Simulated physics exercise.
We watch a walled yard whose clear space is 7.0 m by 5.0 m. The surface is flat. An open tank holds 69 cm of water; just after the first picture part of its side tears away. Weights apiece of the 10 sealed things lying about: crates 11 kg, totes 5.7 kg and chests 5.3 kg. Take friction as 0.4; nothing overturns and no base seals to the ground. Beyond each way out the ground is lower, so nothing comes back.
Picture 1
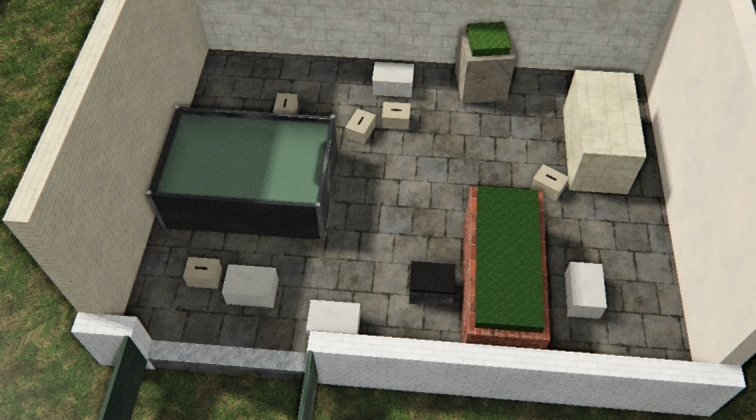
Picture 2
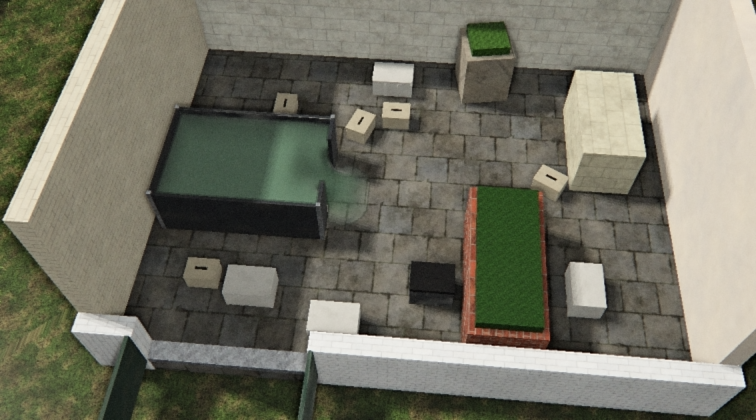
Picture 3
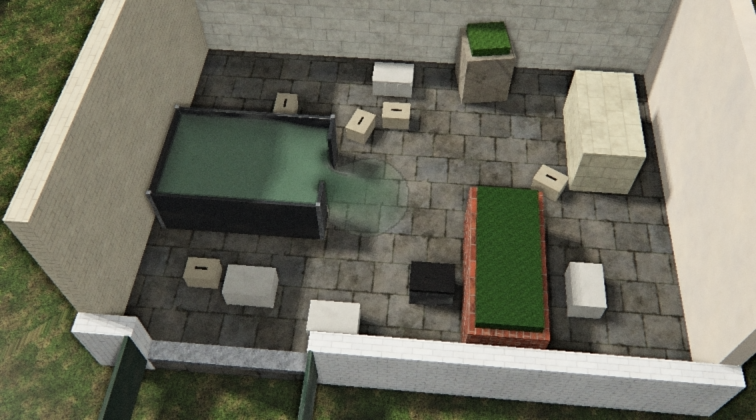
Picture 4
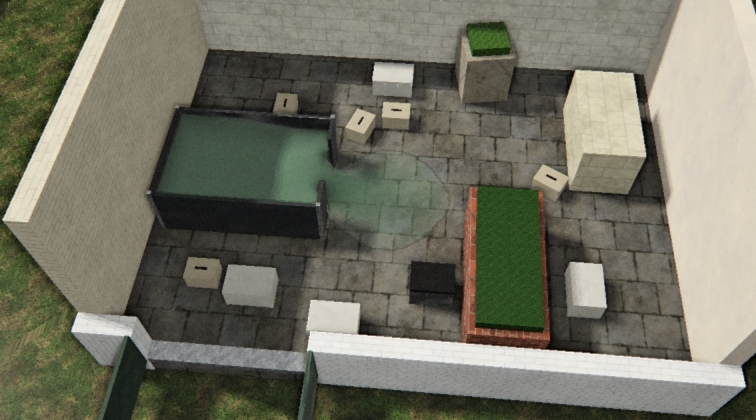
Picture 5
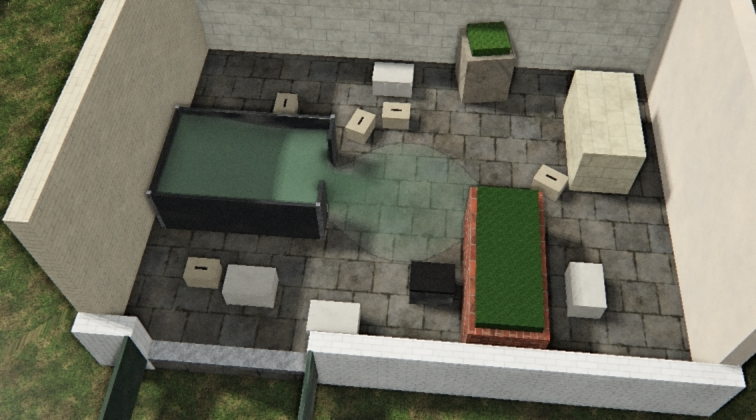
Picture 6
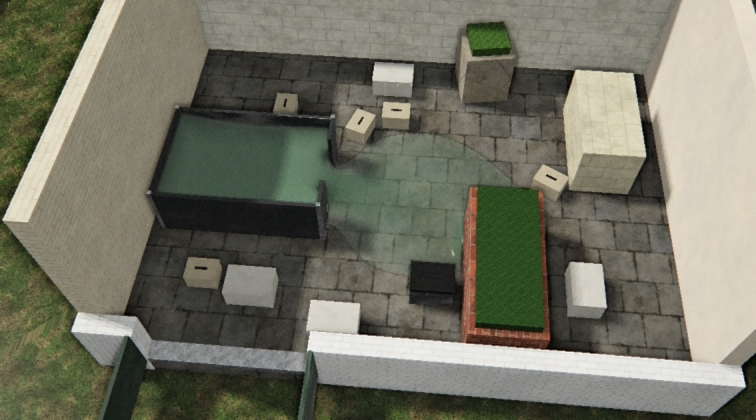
In a walled, paved yard scattered with boxes and blocks, part of the right side of a dark tank gave way, and greenish water spread rightward across the paving to the grass-topped brick planter.
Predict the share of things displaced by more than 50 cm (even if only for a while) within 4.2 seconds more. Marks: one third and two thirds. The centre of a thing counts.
Share: Not even a third.
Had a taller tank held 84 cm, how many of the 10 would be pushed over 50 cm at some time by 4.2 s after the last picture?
Then 4.
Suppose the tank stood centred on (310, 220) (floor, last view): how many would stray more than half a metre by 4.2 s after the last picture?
Then 5.
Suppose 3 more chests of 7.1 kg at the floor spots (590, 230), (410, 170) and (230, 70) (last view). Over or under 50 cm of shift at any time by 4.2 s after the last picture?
In that order: Past it, over, short of it.
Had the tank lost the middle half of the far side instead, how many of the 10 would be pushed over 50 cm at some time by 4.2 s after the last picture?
In that case 4 of them.
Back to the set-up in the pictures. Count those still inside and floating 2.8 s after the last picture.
2 of them.
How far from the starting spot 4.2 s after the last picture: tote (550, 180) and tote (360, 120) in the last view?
In that order: 200 cm, 0 cm.
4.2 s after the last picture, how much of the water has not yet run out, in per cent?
Some 98 per cent remains.
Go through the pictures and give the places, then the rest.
In the first frame, a crate at (249, 280) rests on the ground; a crate at (393, 72), on the bottom; 3.0 m2 under water; 0 of 10 have shifted.
In the second frame, a crate at (249, 280) rests on the ground; a crate at (393, 72) rests on the ground; 3.4 m2 under water; 0 of 10 have shifted.
In the third frame, a crate at (249, 280), on the bottom; a crate at (393, 72), on the bottom; water covers 4.1 m2; 0 of 10 have shifted.
In the fourth frame, a crate at (249, 280), on the bottom; a crate at (393, 72) rests on the ground; water covers 5.0 m2; 0 of 10 have shifted.
In the fifth frame, a crate at (249, 280), on the bottom; a crate at (393, 72) rests on the ground; 6.1 m2 under water; 0 of 10 have shifted.
In the sixth frame, a crate at (249, 280), on the bottom; a crate at (393, 72), on the bottom; 7.4 m2 under water; 0 of 10 have shifted.
Then, 0.4 s after the last picture 0 of 10 are over 50 cm from their spots; 0 afloat.
Then, 1.5 s after the last picture 1 of 10 are over 50 cm from their spots; 1 afloat.
Then, 2.8 s after the last picture 3 of 10 are over 50 cm from their spots; 2 afloat.
Then, 4.2 s after the last picture 3 of 10 are over 50 cm from their spots, and 3 have been at some point; 3 afloat.
